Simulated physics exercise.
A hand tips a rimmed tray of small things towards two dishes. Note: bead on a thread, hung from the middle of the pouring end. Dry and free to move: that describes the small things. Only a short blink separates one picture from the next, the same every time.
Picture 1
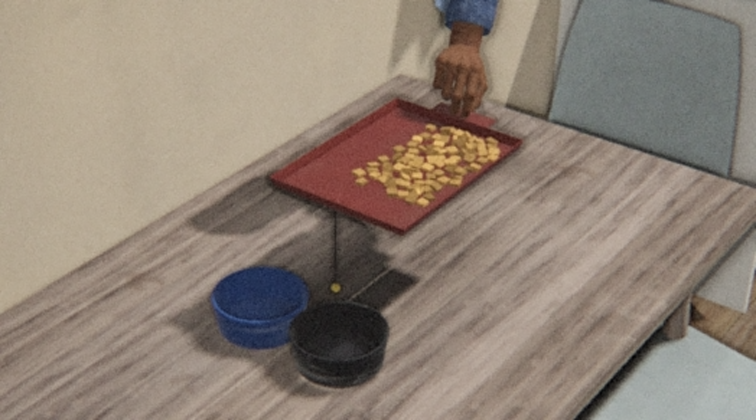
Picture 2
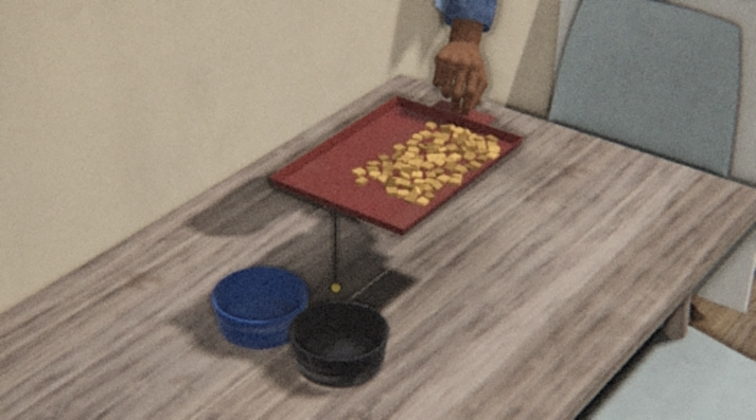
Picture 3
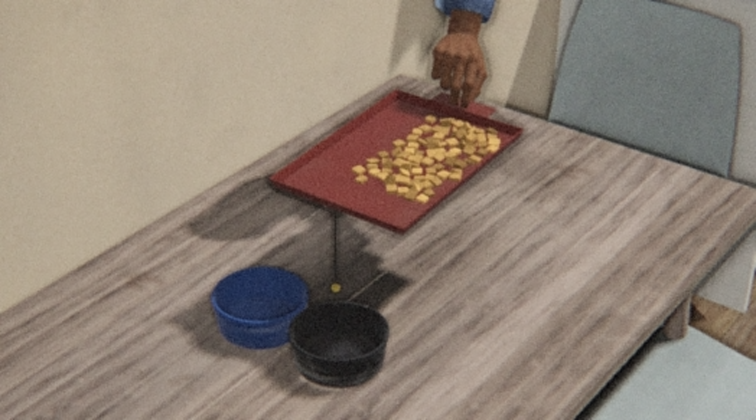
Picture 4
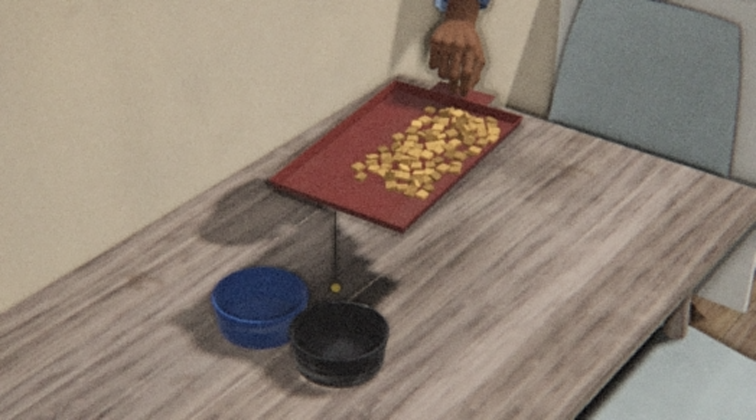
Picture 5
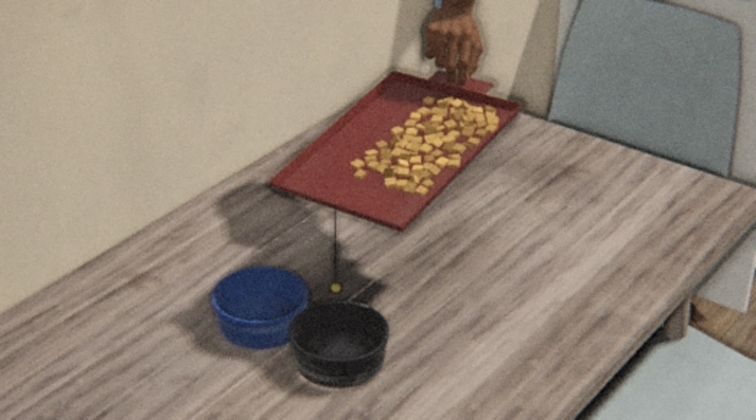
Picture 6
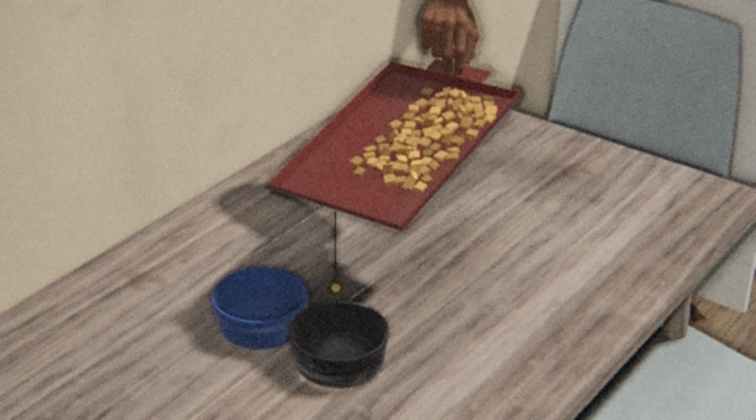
A hand at the far end of a red rimmed tray starts with it nearly level, then gradually raises that end, tilting the tray slightly towards a blue dish and a black dish. The small golden pieces stay clustered on it, and a bead hangs on a thread from the near edge.
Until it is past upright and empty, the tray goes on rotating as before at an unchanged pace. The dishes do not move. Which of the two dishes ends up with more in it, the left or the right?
The left one.
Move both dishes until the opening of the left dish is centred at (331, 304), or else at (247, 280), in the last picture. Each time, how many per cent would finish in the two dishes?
Roughly 30 per cent the first time and 90 per cent the second.
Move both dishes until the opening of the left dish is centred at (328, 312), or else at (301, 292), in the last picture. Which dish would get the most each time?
Try 1: The dish at left. Try 2: The dish at left.
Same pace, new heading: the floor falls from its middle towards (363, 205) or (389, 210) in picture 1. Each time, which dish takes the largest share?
The rightmost dish, then the rightmost dish.
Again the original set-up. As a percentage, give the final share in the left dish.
It comes to 70 per cent or so.
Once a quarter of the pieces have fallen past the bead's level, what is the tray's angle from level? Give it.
About 70 degrees.
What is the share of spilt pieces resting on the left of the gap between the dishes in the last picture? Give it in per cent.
It comes to about 50 percent.
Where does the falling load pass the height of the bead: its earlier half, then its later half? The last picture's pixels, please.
At (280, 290) for the first part, then at (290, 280) for the others.
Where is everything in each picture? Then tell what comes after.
The first frame shows corners of the pouring end (275, 176) and (403, 226), level; middle of the load (433, 161), cereal squares; left dish (230, 328); right dish (309, 366); bead on its thread (336, 288).
The second frame shows corners of the pouring end (275, 176) and (403, 226), level; middle of the load (433, 159).
The third frame shows corners of the pouring end (274, 177) and (402, 225), tipped barely, lowest at the left corner; middle of the load (433, 154).
The fourth frame shows corners of the pouring end (274, 179) and (401, 224), tipped a little, lowest at the left corner; middle of the load (432, 147).
The fifth frame shows corners of the pouring end (274, 181) and (401, 223), tipped a little, lowest at the left corner; middle of the load (431, 140).
The sixth frame shows corners of the pouring end (273, 182) and (400, 222), tipped clearly, lowest at the left corner; middle of the load (430, 133); left dish (230, 328); right dish (309, 366).
Just after the last frame, tray tipped steeply; almost all on the tray; about a tenth in the air.
A moment on, tray tipped right over; roughly a third on the tray; about a tenth in the right dish; roughly a third in the left dish; about a tenth outside both; just a few in the air.
Further on, tray tipped past a quarter turn; roughly a quarter in the right dish; roughly two thirds in the left dish; about a tenth outside both.
When it is over, tray tipped past a quarter turn; roughly a quarter in the right dish; roughly two thirds in the left dish; about a tenth outside both.
